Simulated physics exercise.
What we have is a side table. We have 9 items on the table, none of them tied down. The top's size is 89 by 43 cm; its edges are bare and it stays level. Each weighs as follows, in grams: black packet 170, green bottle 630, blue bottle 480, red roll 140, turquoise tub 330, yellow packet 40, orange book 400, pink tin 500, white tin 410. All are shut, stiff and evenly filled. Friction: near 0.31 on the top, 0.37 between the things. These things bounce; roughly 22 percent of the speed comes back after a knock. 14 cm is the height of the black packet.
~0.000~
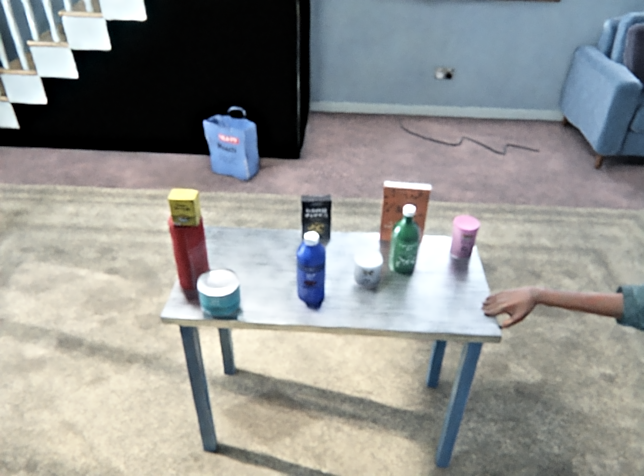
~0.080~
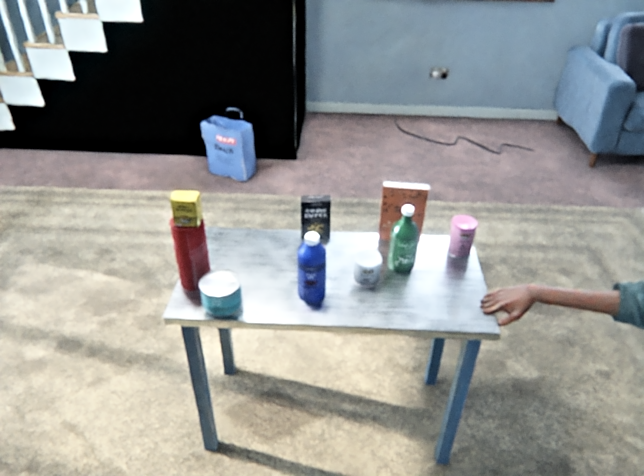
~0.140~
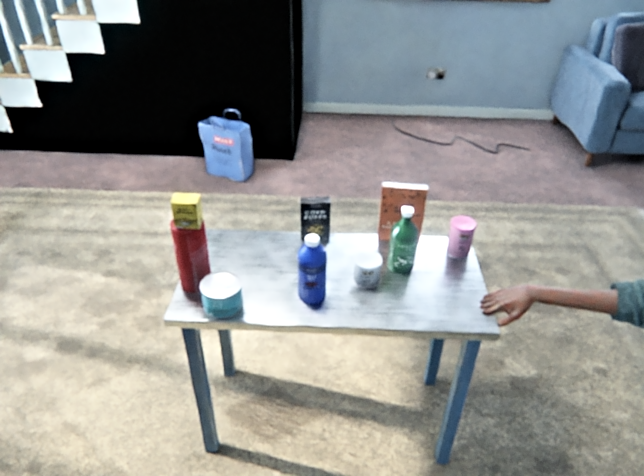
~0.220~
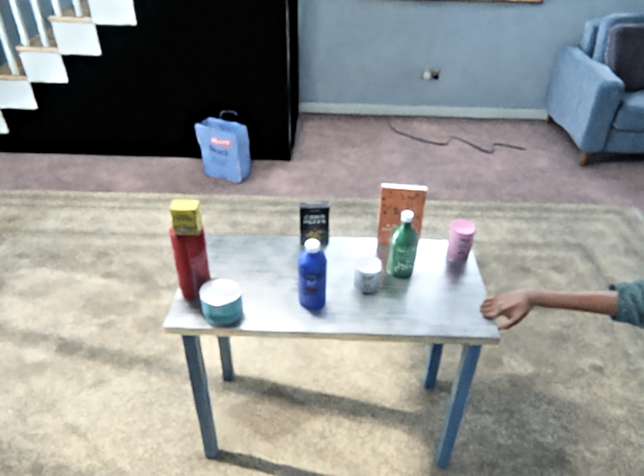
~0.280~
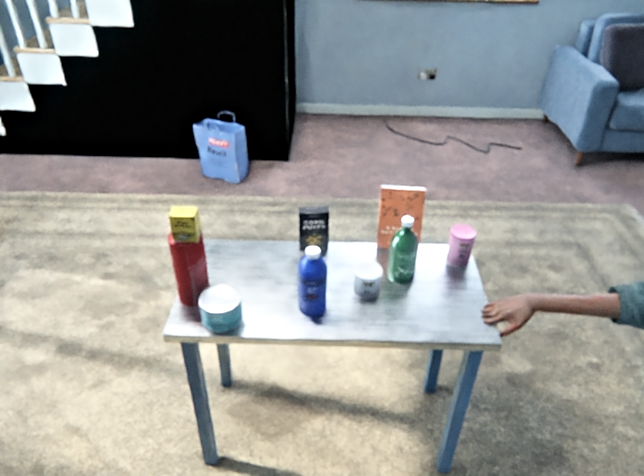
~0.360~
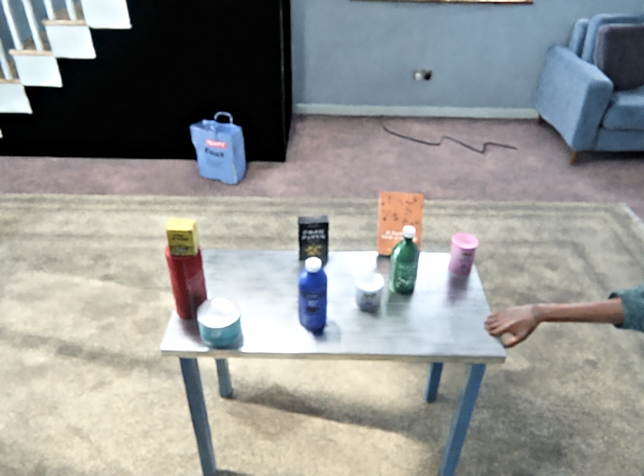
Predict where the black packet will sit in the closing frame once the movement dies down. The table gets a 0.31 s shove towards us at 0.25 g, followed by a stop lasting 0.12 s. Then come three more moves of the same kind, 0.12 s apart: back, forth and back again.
I would say around (317, 261).
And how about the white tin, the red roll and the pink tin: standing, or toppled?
The white tin stays upright; the red roll tips over; the pink tin stays upright.
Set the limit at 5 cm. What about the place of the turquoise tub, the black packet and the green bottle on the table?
Note: Turquoise tub is left in place. Black packet departs its position. Green bottle is left in place.
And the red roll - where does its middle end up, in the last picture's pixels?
End point: Approx. (211, 229).
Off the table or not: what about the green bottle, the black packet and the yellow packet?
The green bottle is still on the table; the black packet is still on the table; the yellow packet finishes off the table.
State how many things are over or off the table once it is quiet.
The number is 4.
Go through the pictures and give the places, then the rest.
In the first frame, black packet (316, 217); green bottle (406, 238).
In the second frame, red roll (192, 252); turquoise tub (221, 293).
In the third frame, table along by 1 cm; yellow packet (187, 211); orange book (401, 214).
In the fourth frame, table along by 3 cm; orange book (401, 216) leaning 8°; pink tin (460, 241).
In the fifth frame, table along by 6 cm; orange book (400, 218) off the table; green bottle (404, 248).
In the sixth frame, table along by 11 cm; black packet (313, 238); red roll (188, 280).
After 0.66 s, table along by 16 cm; black packet leaning 70° near (314, 276); yellow packet slid 6 cm; red roll slid 5 cm.
After 1.36 s, table along by 5 cm; black packet on its side near (316, 270); yellow packet leaning 67°; red roll leaning 74°.
After 1.86 s, table along by 14 cm; yellow packet now off the table; black packet on its side near (315, 302); red roll on its side.
At rest (2.8 s), off the table, yellow packet and orange book; tipped over on the table, black packet and red roll; the other 5 in place, give or take 5 cm. Seen from the same camera at the end, black packet near (317, 261).
